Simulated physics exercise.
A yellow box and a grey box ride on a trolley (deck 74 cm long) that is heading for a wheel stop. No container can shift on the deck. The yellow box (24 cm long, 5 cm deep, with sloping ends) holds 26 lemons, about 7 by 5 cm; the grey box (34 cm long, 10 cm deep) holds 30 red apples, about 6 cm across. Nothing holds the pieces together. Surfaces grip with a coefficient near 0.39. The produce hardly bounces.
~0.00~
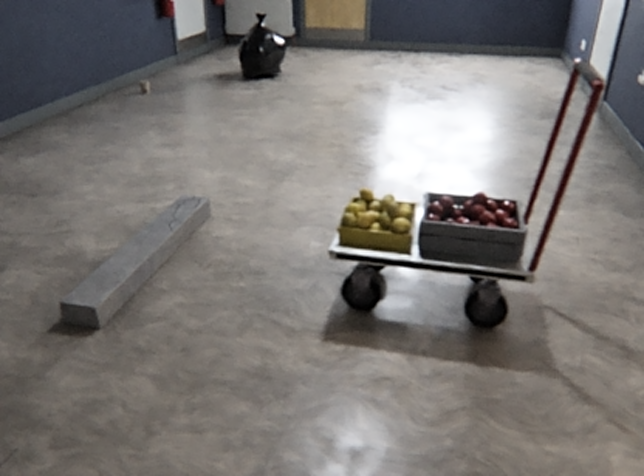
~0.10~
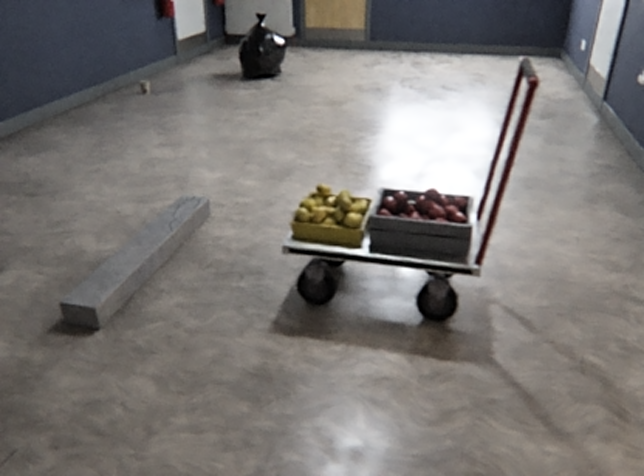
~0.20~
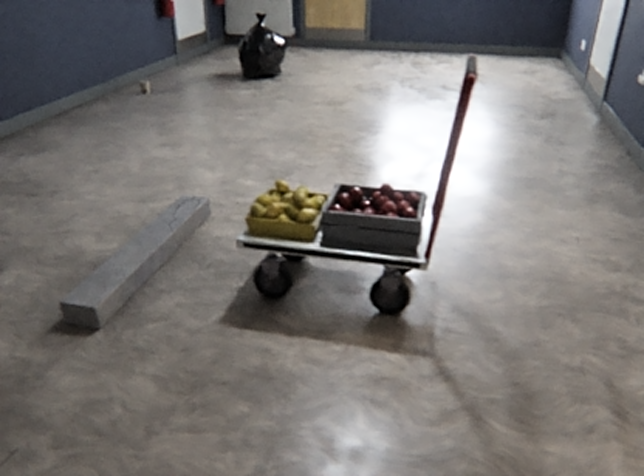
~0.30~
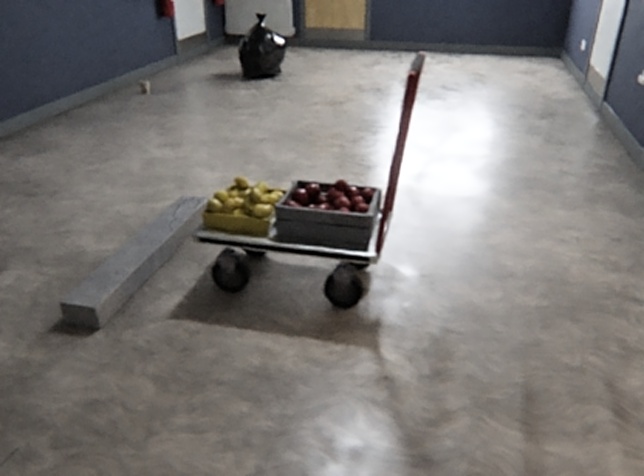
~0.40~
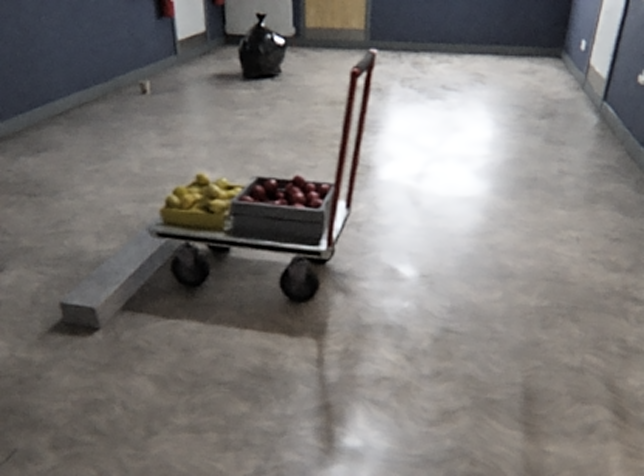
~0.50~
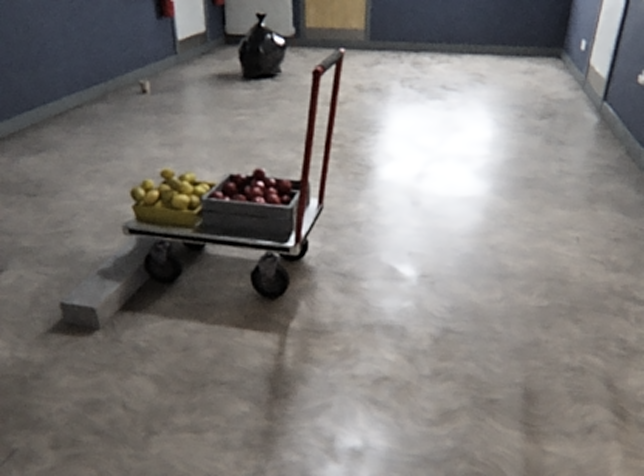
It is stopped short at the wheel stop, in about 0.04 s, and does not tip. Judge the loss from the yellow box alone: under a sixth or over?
More than a sixth of the lemons leave the yellow box.
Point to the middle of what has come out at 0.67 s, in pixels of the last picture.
Around (131, 191).
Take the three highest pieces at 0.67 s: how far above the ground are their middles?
Roughly 44 cm.
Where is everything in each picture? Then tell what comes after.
In the first picture (we follow the rim corner now nearest the camera), yellow box at (409, 235); grey box at (522, 231); 86 cm still to roll; nothing out yet.
Yellow box at (360, 229); grey box at (468, 225); 68 cm still to roll, in the second picture.
Yellow box at (313, 224); grey box at (416, 220); 49 cm still to roll, in the third picture.
Yellow box at (267, 219); grey box at (367, 215); 31 cm still to roll, in the fourth picture.
Yellow box at (223, 214); grey box at (319, 210); 12 cm still to roll, in the fifth picture.
Yellow box at (194, 211); grey box at (287, 207); stopped; nothing out yet, in the sixth picture.
After 0.55 s, 3 of 26 out of the yellow box and 0 of 30 out of the grey box.
After 0.67 s, 5 of 26 out of the yellow box and 1 of 30 out of the grey box.
After 0.90 s, 7 of 26 out of the yellow box and 1 of 30 out of the grey box.
Outcome (at 1.40 s), 7 of 26 out of the yellow box and 1 of 30 out of the grey box. Asked share, 7 of 26, 27 per cent.
